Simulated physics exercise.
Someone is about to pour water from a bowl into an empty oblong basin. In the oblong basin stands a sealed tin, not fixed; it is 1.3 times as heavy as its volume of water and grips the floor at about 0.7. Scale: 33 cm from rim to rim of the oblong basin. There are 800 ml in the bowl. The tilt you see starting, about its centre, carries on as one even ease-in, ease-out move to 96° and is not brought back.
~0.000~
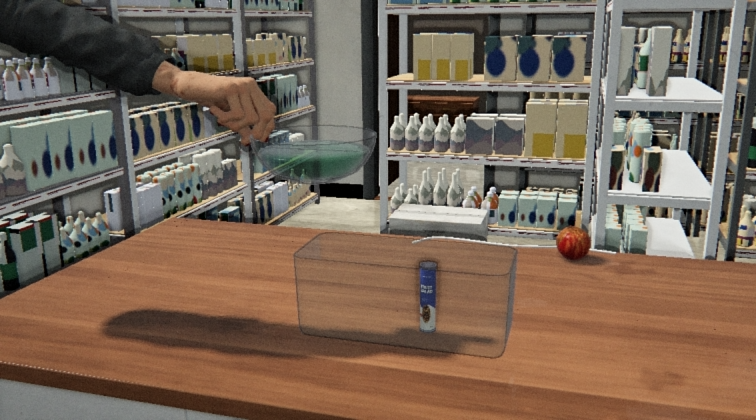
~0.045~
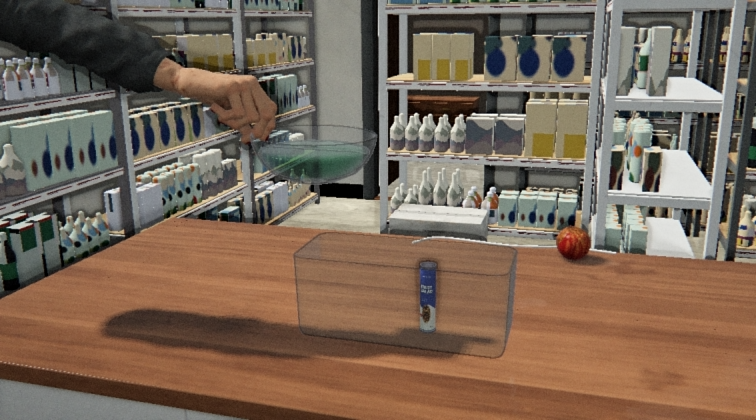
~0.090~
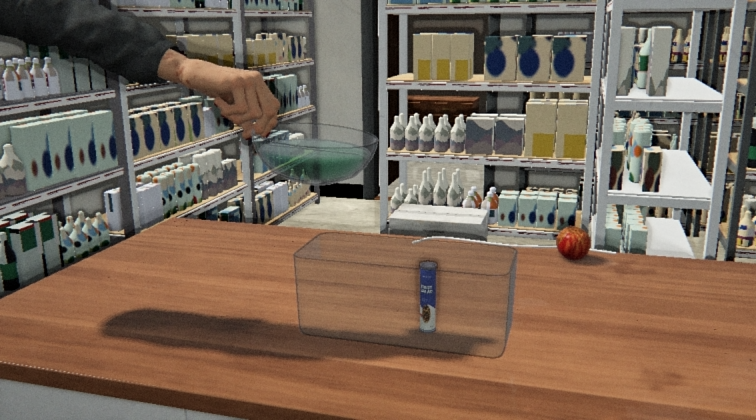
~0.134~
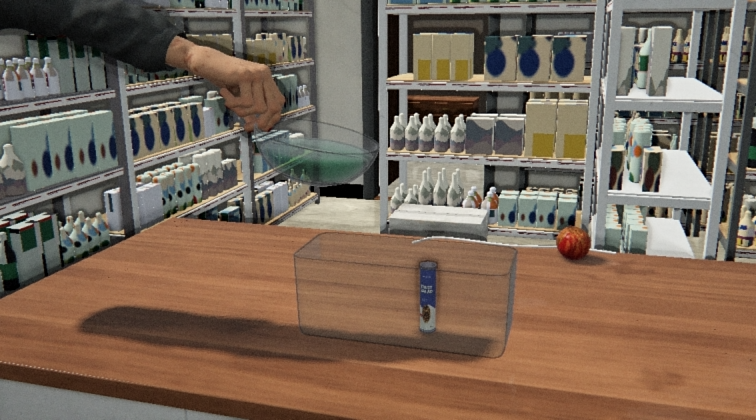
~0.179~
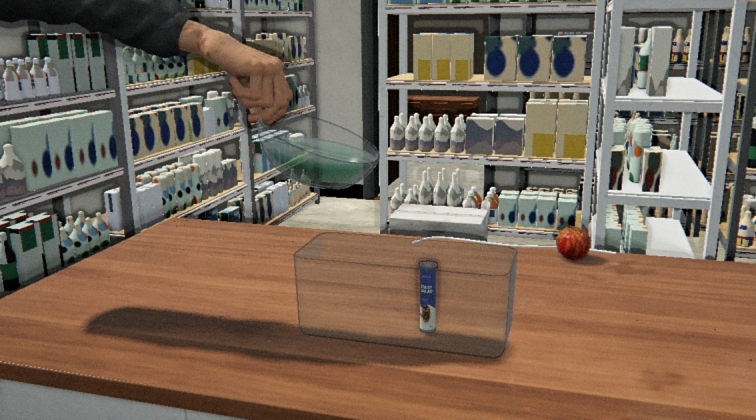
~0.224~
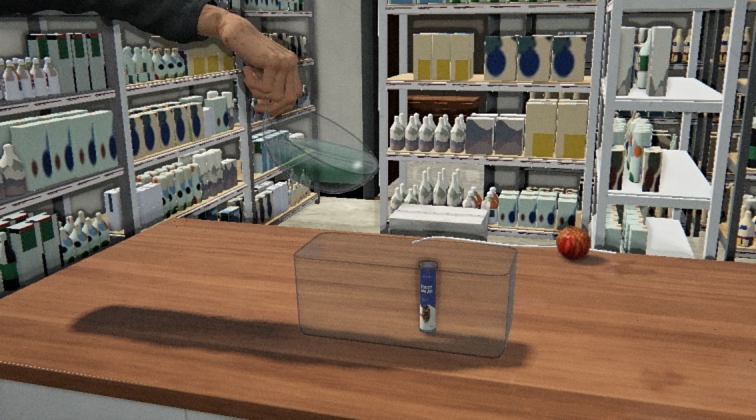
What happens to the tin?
It topples.
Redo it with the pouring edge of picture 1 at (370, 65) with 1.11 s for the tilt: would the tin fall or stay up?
Then it remains upright.
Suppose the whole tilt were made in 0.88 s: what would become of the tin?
Then it topples.
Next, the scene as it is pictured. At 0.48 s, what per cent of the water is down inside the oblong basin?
Some 46 per cent.
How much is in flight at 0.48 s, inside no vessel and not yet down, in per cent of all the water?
About 48 per cent.
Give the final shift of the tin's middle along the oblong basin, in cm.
About 3.5 cm.
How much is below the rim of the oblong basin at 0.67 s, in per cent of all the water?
Near 92 in a hundred.
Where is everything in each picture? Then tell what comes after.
The first frame shows tilt 0°; pouring edge (373, 138); surface from (264, 147) to (369, 151); the oblong basin's rim runs from (307, 245) to (513, 262); the tin's top is at (428, 268).
The second frame shows tilt 1°; pouring edge (374, 140); surface from (264, 146) to (370, 152).
The third frame shows tilt 6°; pouring edge (375, 144); surface from (265, 144) to (370, 155).
The fourth frame shows tilt 12°; pouring edge (376, 152); surface from (267, 141) to (371, 157).
The fifth frame shows tilt 21°; pouring edge (376, 162); surface from (270, 139) to (375, 161).
The sixth frame shows tilt 31°; pouring edge (375, 173); surface from (275, 140) to (371, 163); 2 per cent is over the edge.
After 0.48 s the tilt is 89° and 7 per cent is still to pour; the tin stands where it began.
After 0.67 s the tilt is 96° and 0 per cent is still to pour; the tin stands 4 cm from where it began.
After 0.87 s the tilt is 96° and 0 per cent is still to pour; the tin leans 16°.
After 1.08 s the tilt is 96° and 0 per cent is still to pour; the tin lies on its side.
In the end the tin lies on its side.
